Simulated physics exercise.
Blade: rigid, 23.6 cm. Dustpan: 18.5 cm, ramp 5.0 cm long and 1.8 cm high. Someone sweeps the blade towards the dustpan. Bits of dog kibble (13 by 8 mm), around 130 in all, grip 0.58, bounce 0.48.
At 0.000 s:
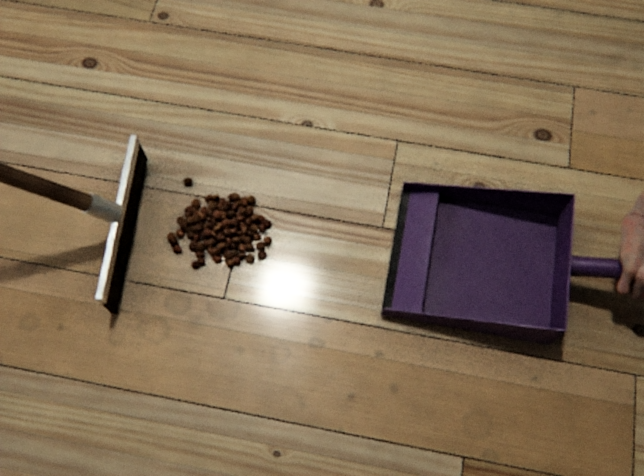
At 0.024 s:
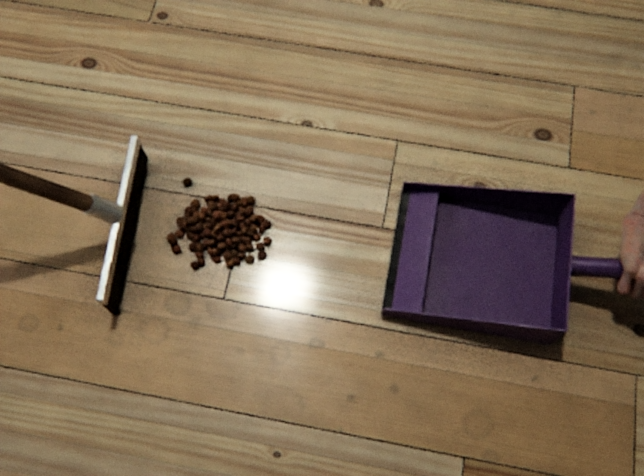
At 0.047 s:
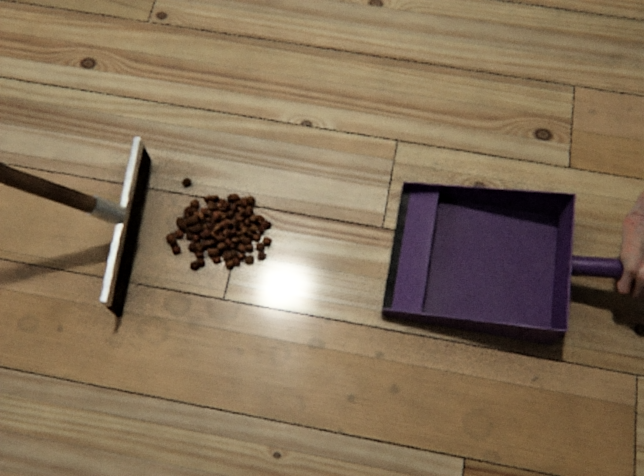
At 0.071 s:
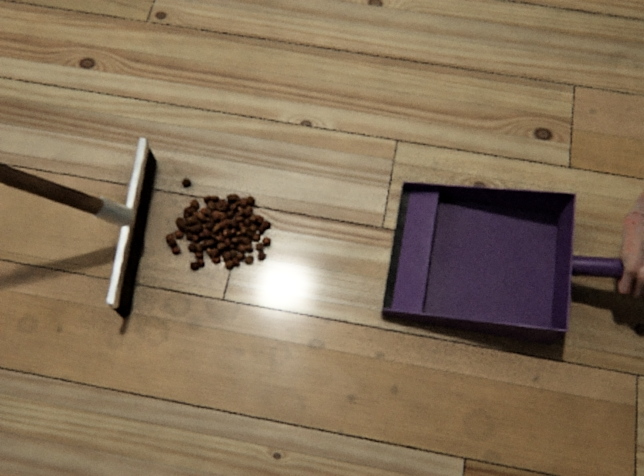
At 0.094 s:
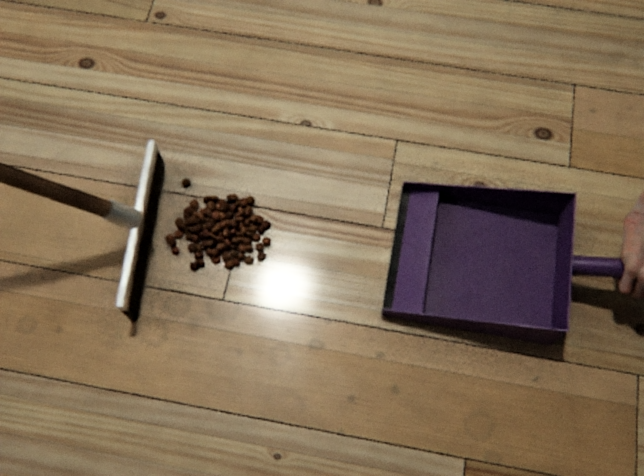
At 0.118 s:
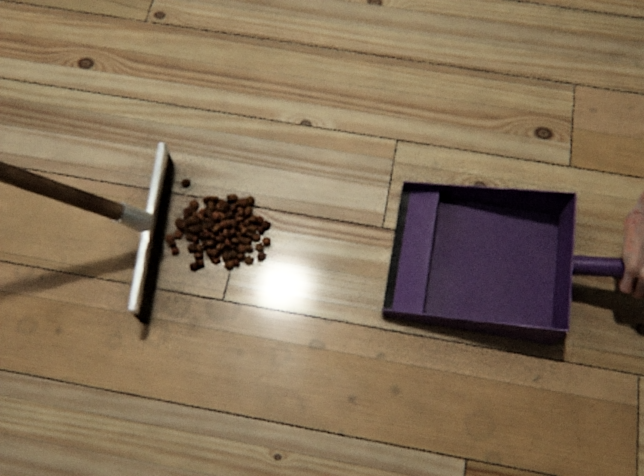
A broom with a dark-edged, pale blade slides a short way right across a wooden floor, closing in on a small pile of brown kibble that stays still, while a hand holds a purple dustpan motionless on the right.
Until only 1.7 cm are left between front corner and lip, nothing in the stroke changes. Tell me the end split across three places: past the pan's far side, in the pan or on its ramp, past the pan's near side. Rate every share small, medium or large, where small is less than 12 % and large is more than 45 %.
Ratings - far side: Small; pan: Medium; near side: Small.
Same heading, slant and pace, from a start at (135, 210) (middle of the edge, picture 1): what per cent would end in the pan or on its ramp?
The pan and its ramp would take some 30 per cent.
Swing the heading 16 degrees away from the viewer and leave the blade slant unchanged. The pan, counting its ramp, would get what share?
30 %.
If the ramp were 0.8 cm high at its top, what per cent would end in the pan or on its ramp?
I'd expect close to 30 per cent.
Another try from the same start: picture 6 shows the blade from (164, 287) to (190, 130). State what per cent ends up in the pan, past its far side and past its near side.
That ends as pan 30, far 35, and near 5.
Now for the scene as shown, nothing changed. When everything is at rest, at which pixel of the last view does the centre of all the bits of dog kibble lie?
Resting centre estimate: Around (387, 258).
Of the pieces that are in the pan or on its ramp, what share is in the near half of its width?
I'd put it near 70 per cent.
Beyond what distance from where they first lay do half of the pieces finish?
Median shift: Approx. 24 cm.
Then, at 0.33 s, middle of the blade 18 cm from the lip; 0 % over the lip, far side 0 %, near side 5 %.
After 0.48 s, middle of the blade 8 cm from the lip; 0 % over the lip, far side 0 %, near side 5 %.
After 0.75 s, middle of the blade 3 cm from the lip; 30 % over the lip, far side 0 %, near side 5 %.
By 1.1 s all is still; far side 0 %, pan 30 %, near side 5 %, in front of the lip or behind the blade 60 %.
